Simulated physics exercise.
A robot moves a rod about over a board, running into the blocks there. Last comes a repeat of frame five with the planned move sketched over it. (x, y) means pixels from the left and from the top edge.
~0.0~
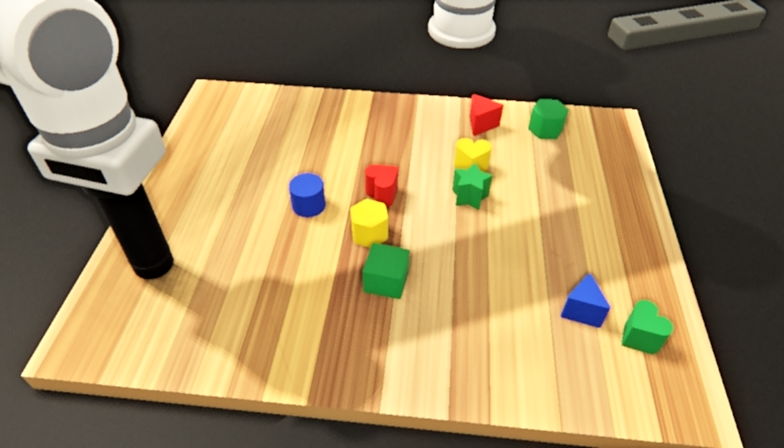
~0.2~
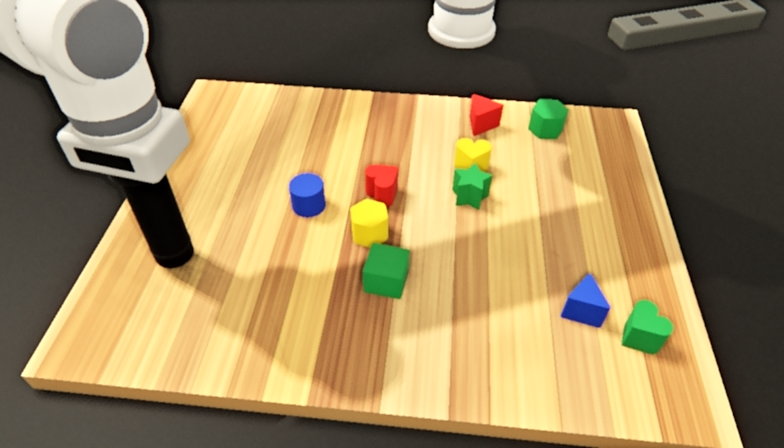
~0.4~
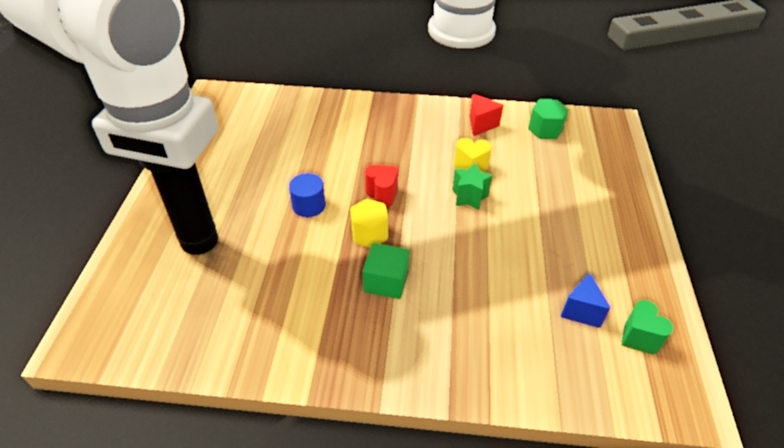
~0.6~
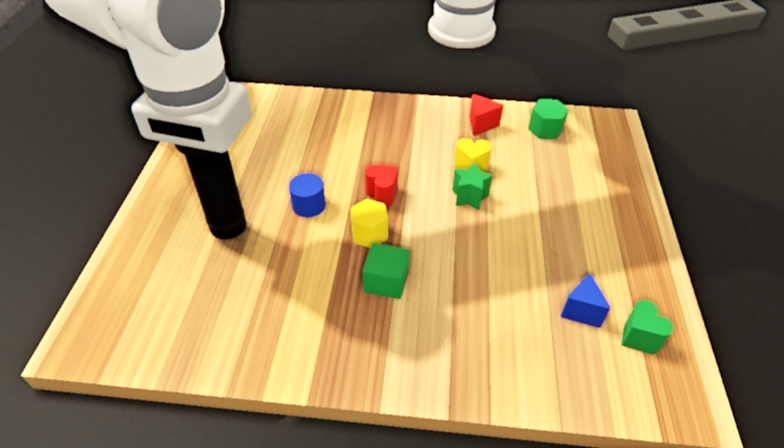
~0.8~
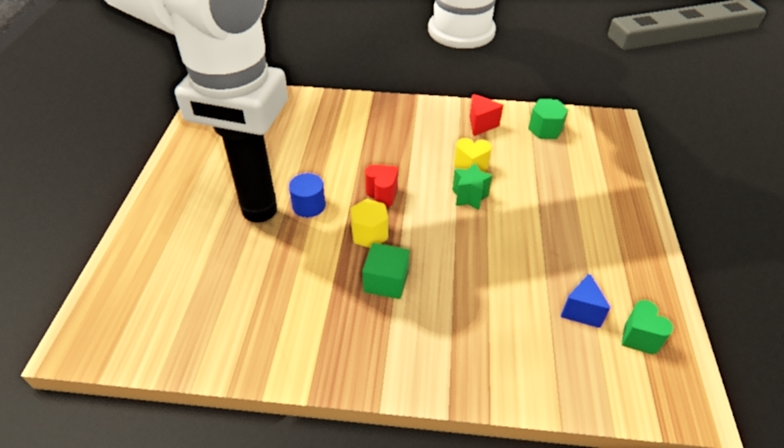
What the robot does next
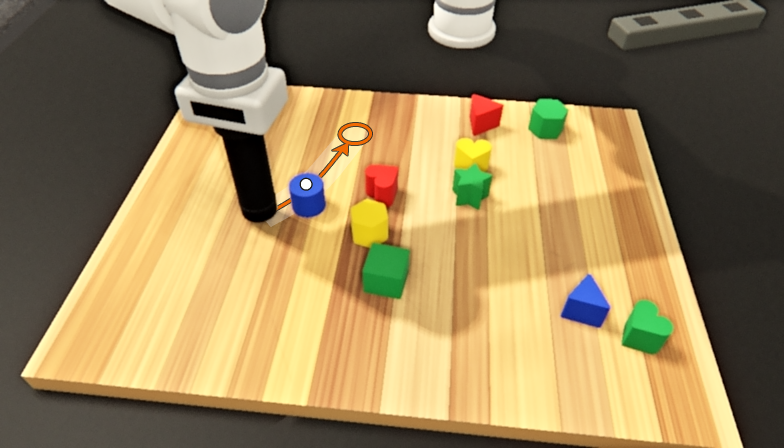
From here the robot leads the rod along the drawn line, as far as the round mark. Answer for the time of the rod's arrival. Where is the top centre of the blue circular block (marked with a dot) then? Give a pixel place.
Near (336, 177).
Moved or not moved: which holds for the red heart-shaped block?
That block stands still.
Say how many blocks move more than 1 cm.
The push will move one block.
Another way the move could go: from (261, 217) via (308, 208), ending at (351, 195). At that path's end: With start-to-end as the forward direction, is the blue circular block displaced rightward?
Final answer: No.
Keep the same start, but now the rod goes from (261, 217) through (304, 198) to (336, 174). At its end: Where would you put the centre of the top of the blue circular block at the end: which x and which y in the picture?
Somewhere near (355, 173).
Path on the board, from (261, 217) over (320, 176) to (355, 134); the dot is on the blue circular block.
The first path, step by step. One third of the way, rod (303, 185); blue circular block (333, 178).
Two thirds of the way, rod (332, 155); blue circular block (336, 177).
At the end, rod (355, 128); blue circular block (336, 177); red heart-shaped block in place.
